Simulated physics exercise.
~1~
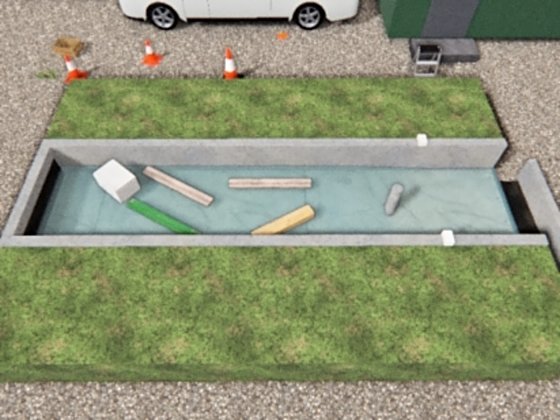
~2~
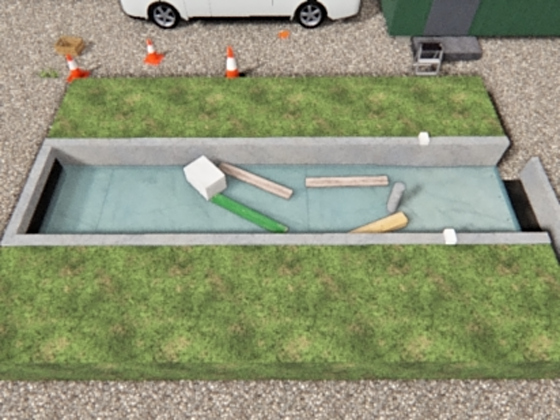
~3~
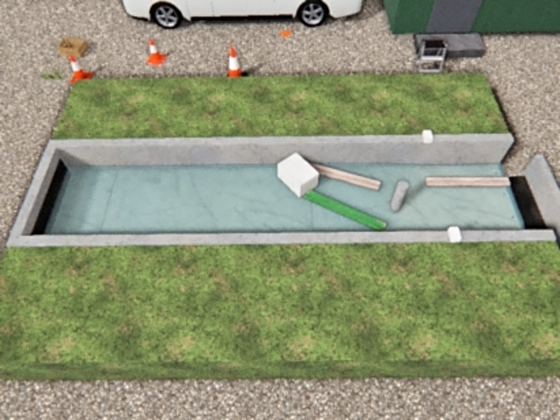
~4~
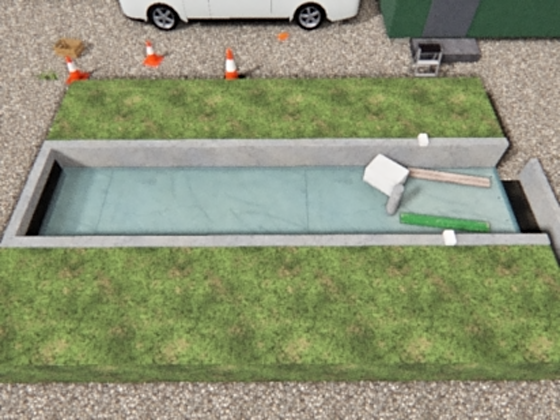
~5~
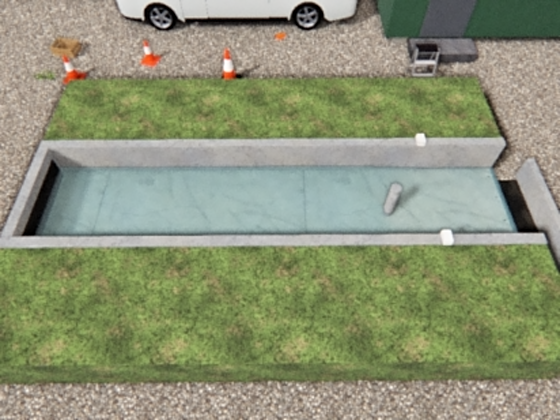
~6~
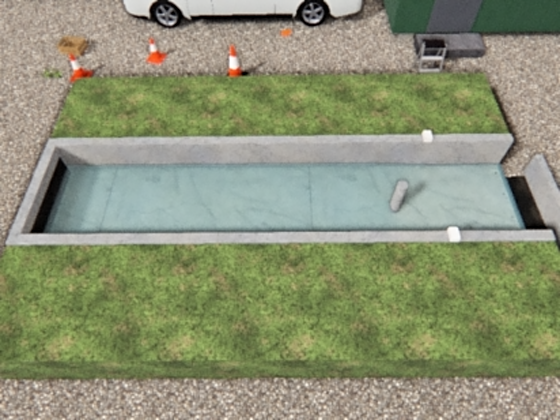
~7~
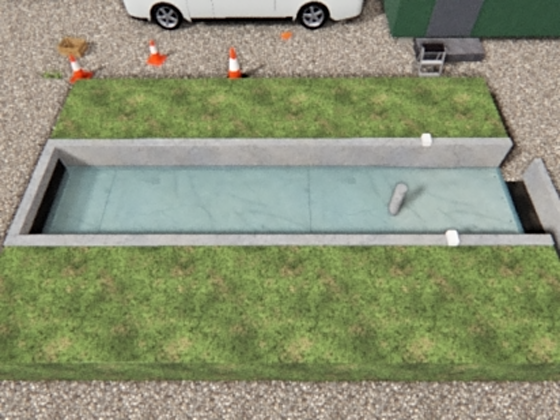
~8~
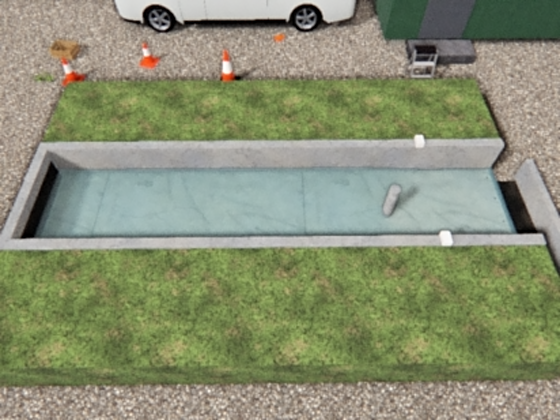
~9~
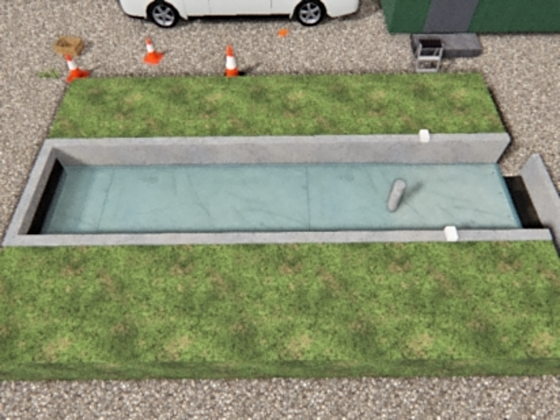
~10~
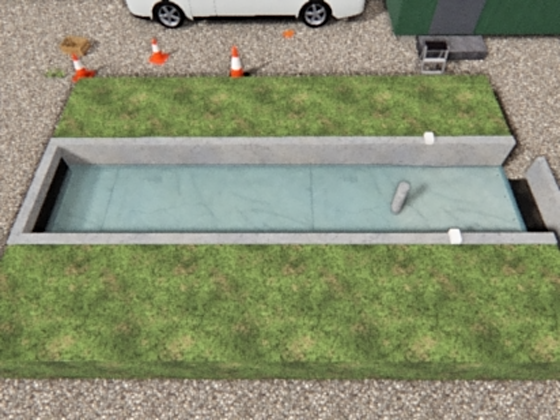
In a concrete channel between strips of grass, a white block, a green plank and several wooden pieces drifted to the right past a small grey post, going out one after another until only the post remained in the empty water.
